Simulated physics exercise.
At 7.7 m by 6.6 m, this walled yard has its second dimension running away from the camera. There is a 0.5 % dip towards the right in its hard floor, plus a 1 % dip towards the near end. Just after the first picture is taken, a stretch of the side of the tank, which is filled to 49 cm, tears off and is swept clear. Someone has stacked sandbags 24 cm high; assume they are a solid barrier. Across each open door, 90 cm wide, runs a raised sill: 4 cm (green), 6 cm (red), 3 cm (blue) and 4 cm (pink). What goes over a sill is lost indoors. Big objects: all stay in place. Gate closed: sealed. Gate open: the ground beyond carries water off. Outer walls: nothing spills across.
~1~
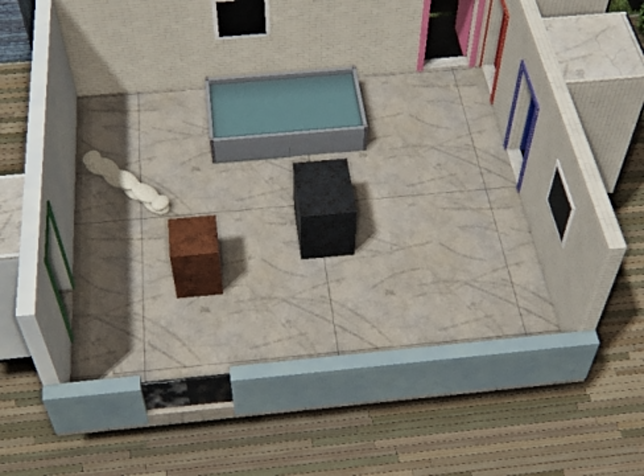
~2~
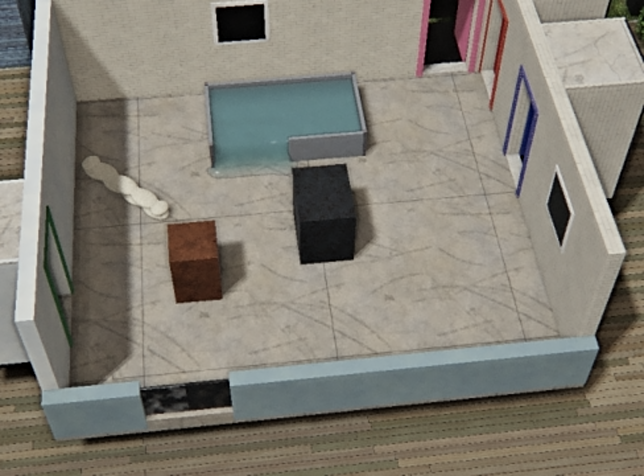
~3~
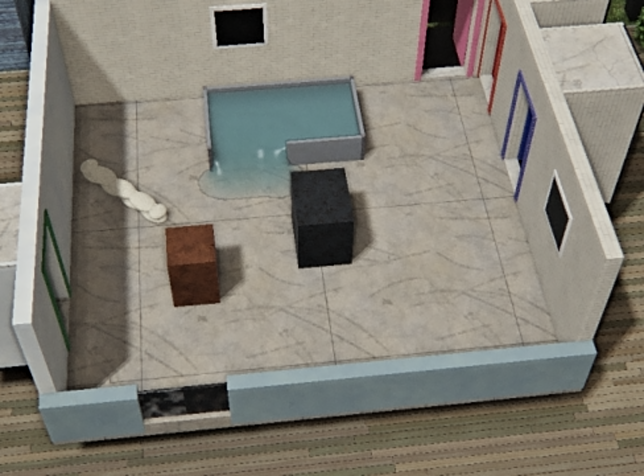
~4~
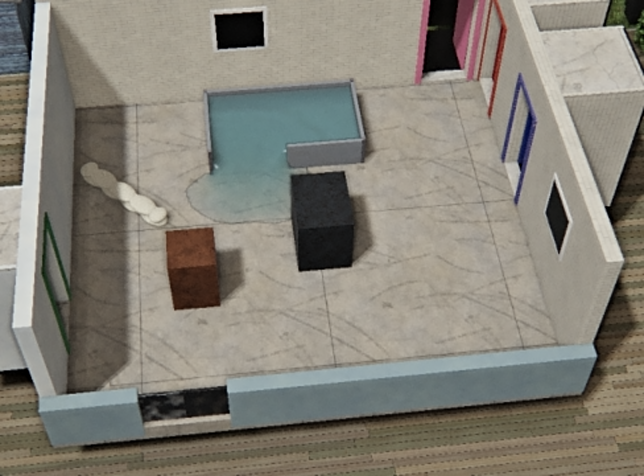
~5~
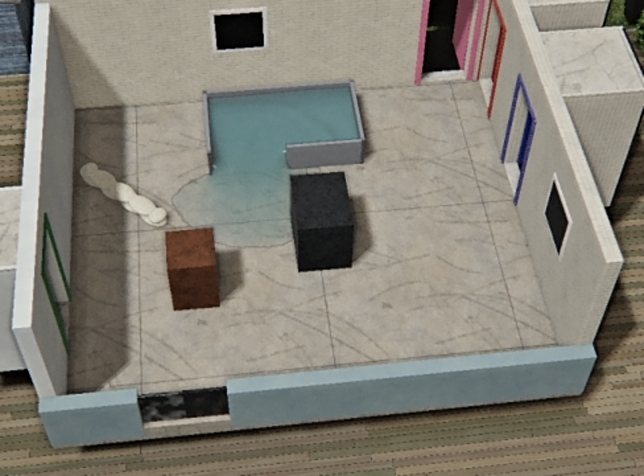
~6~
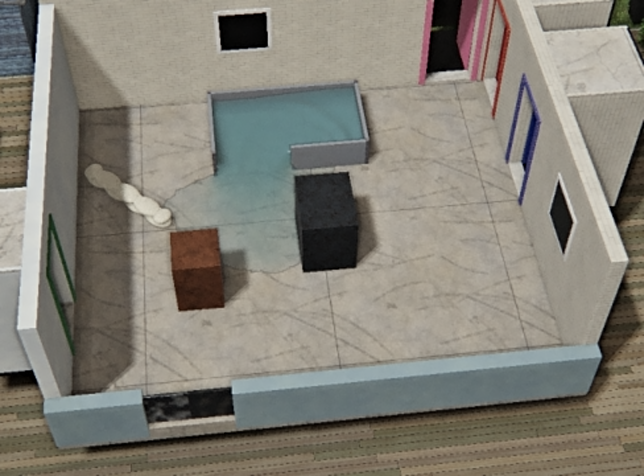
In this clip, a tank of blue-green water stands whole in a walled yard, then part of its near side disappears and water pours through the gap, spreading across the pale floor towards the brown and black blocks.
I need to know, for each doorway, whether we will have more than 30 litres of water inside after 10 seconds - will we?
The green door lets in more than the cap. The red door lets in less than the cap. The blue door lets in less than the cap. The pink door lets in less than the cap.
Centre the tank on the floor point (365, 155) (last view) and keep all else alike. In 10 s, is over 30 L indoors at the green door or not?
So then, green stays inside.
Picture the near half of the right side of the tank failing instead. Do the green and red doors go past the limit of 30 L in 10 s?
Well, against that limit, at green it's within bounds, and at red it's too much.
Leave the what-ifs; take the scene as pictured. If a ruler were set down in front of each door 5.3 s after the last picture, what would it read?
Depths: Green door 8 cm, red door 0 cm, blue door 1 cm, pink door 0 cm.
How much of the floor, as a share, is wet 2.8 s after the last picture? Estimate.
Covered: Roughly 40 %.
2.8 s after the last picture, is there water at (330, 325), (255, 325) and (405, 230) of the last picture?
Soaked, soaked, untouched.
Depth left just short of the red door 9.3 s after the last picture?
Roughly 1.0 centimetres.
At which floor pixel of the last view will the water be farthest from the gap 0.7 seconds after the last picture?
I'd mark it close to (295, 369).
Then, 0.7 s after the last picture water covers 20 % of the floor and is deepest (24 cm) near (242, 180); green door not reached, red door not reached, blue door not reached, pink door not reached.
Then, 1.5 s after the last picture water covers 30 % of the floor and is deepest (28 cm) near (275, 402); green door not reached, red door not reached, blue door not reached, pink door not reached.
Then, 2.8 s after the last picture water covers 40 % of the floor and is deepest (21 cm) near (72, 422); green door 9 cm at the sill, 24 L in, red door not reached, blue door not reached, pink door not reached.
Then, 5.3 s after the last picture water covers 60 % of the floor and is deepest (14 cm) near (132, 416); green door 8 cm at the sill, 53 L in, red door not reached, blue door 1 cm at the sill, 0 L in, pink door not reached.
Then, 9.3 s after the last picture water covers 80 % of the floor and is deepest (10 cm) near (564, 373); green door 5 cm at the sill, 73 L in, red door not reached, blue door 4 cm at the sill, 4 L in, pink door not reached.
